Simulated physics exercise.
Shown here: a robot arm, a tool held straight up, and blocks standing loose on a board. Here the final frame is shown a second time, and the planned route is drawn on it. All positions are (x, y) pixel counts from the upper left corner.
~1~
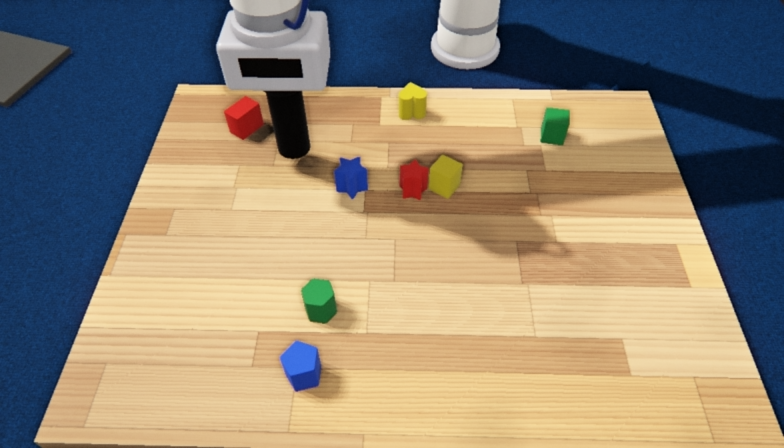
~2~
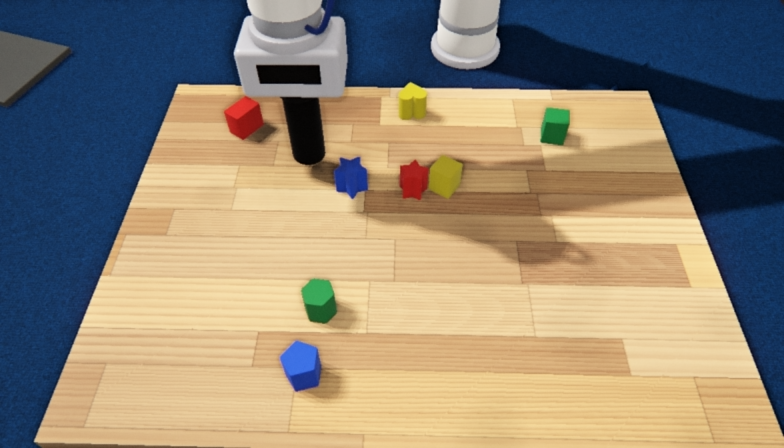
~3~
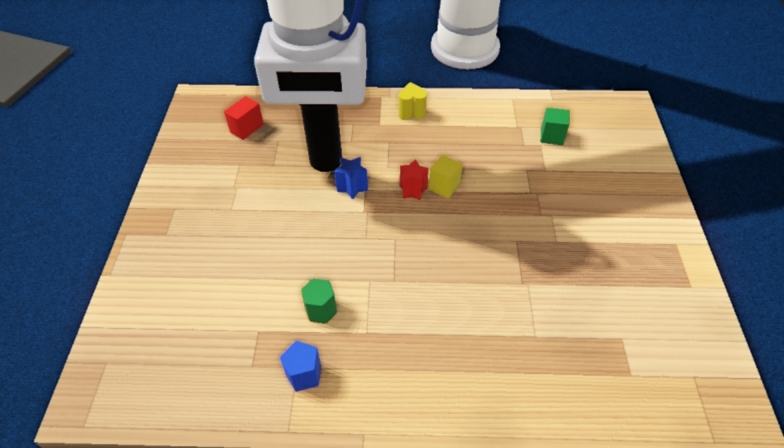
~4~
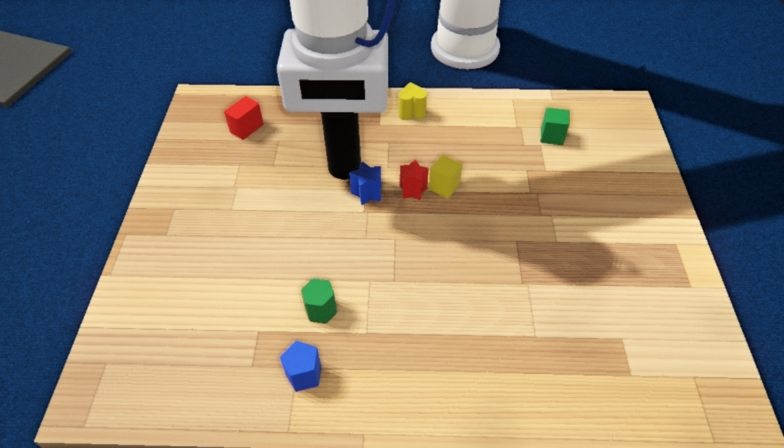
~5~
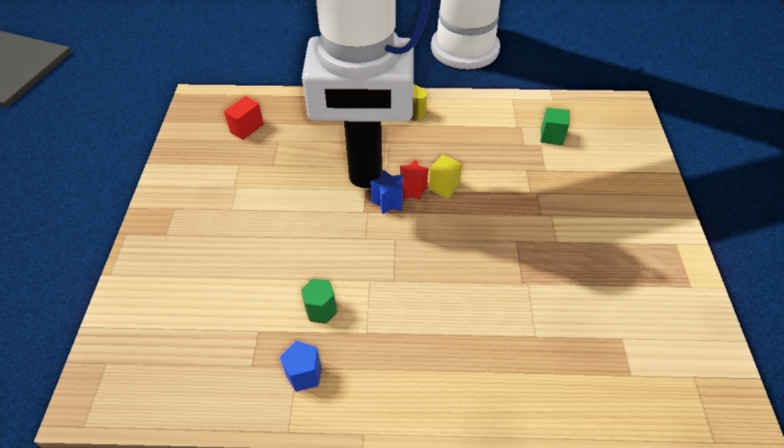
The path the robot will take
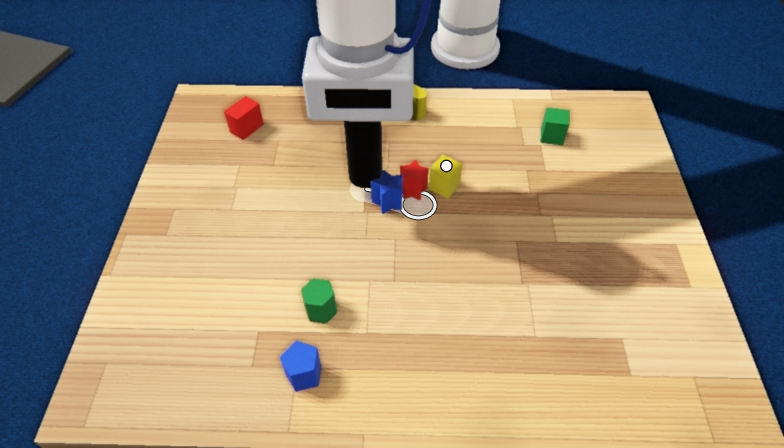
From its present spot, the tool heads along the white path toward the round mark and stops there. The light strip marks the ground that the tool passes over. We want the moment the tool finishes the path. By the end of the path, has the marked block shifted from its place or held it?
Gets moved.
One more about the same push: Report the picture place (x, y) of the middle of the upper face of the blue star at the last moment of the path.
The centre of its top face lies at (434, 204).
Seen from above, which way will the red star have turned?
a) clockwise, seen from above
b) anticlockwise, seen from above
b.
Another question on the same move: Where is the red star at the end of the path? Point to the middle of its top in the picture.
The red star ends near (446, 178).
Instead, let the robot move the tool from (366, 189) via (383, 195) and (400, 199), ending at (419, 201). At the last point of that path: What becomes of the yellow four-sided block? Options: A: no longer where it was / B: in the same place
I'll go with A - no longer where it was.
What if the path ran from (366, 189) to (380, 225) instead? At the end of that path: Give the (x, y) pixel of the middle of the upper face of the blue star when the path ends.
I'd guess (408, 197).
The line goes from (366, 189) over (384, 193) and (401, 199) to (418, 205); the dot is on the yellow four-sided block.
On the path given first. Halfway along, tool (393, 183); blue star (413, 192); red star (423, 172), turned 60° anticlockwise.
At the end, tool (419, 192); blue star (434, 204), turned 25° clockwise; red star (446, 178), turned 80° anticlockwise; yellow four-sided block (462, 163), turned 30° anticlockwise.
